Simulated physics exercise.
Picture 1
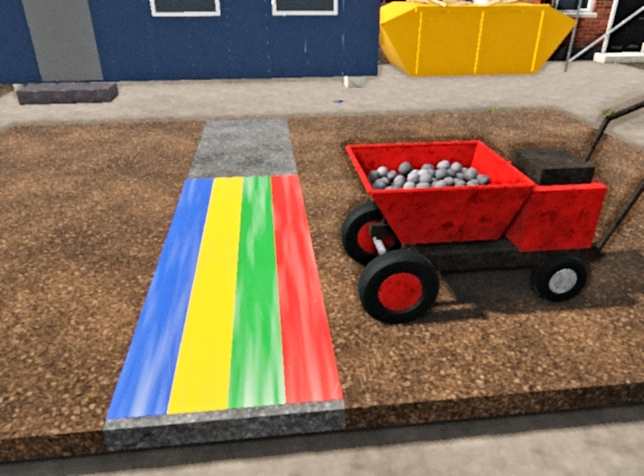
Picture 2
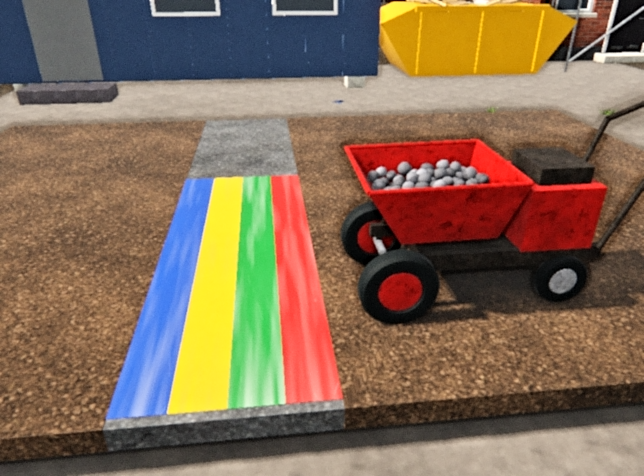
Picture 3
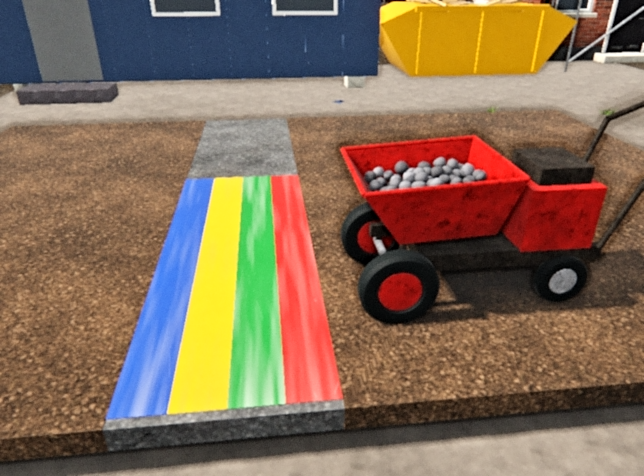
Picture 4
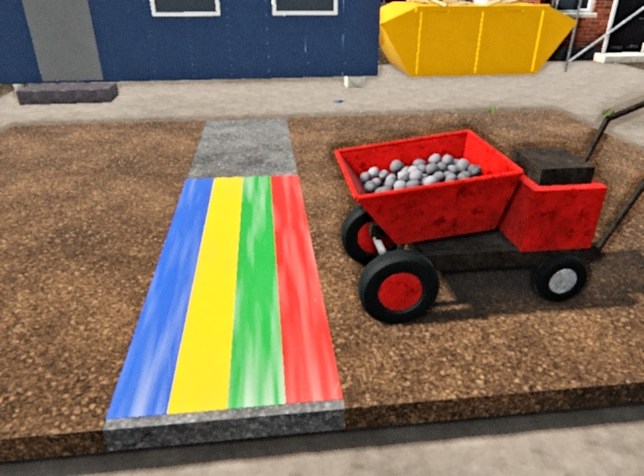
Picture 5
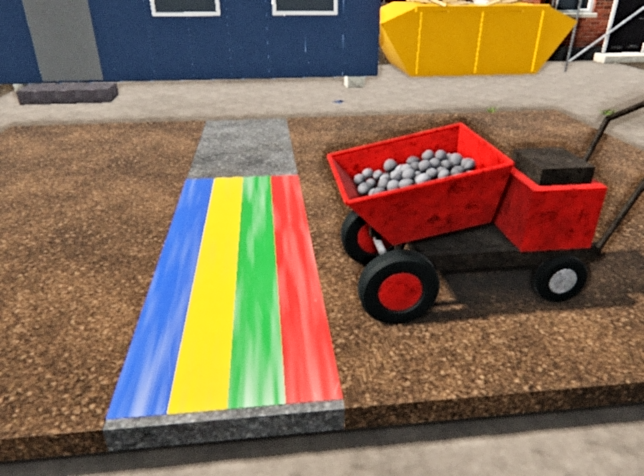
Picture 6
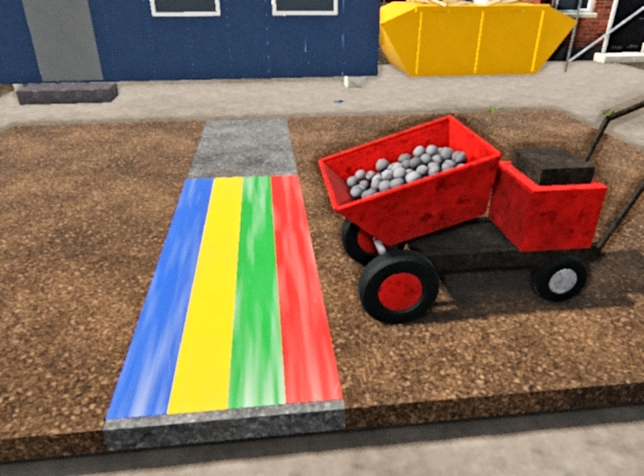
We see a red powered barrow loaded with round grey cobbles beside a pad striped blue, yellow, green and red. Its skip starts level, then gradually tilts forward to the left, while the wheels stay in place.
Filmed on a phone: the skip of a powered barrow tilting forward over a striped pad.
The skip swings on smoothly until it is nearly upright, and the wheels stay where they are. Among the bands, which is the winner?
That would be the green band.
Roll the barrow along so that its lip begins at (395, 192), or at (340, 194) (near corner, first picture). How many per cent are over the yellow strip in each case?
The first gives close to 20 per cent and the second 40 per cent.
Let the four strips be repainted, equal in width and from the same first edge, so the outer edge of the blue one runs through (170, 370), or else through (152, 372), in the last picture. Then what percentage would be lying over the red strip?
In turn, 0 and 0 in a hundred.
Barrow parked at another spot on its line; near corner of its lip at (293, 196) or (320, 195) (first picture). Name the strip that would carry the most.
First place: The blue one; second place: The yellow one.
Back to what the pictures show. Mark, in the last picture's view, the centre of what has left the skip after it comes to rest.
Last view, resting centre - approx. (239, 294).
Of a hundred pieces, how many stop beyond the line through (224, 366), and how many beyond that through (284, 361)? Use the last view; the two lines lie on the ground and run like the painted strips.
Around 30 per cent for the first, and 80 per cent for the second.
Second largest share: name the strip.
It's the yellow strip next.
Shortly afterwards, skip tipped steeply; the whole lot in the skip.
Next, skip tipped right over; the bulk in the skip; only a few over the red strip; near a quarter over the green strip; only a few over the yellow strip.
Some moments later, skip tipped right over; near a quarter in the skip; only a few over the red strip; near a third over the green strip; near a quarter over the yellow strip; a little over the blue strip; only a few off the paint.
In the end, skip tipped right over; near a quarter in the skip; a little over the red strip; near a third over the green strip; near a quarter over the yellow strip; a little over the blue strip; only a few off the paint.
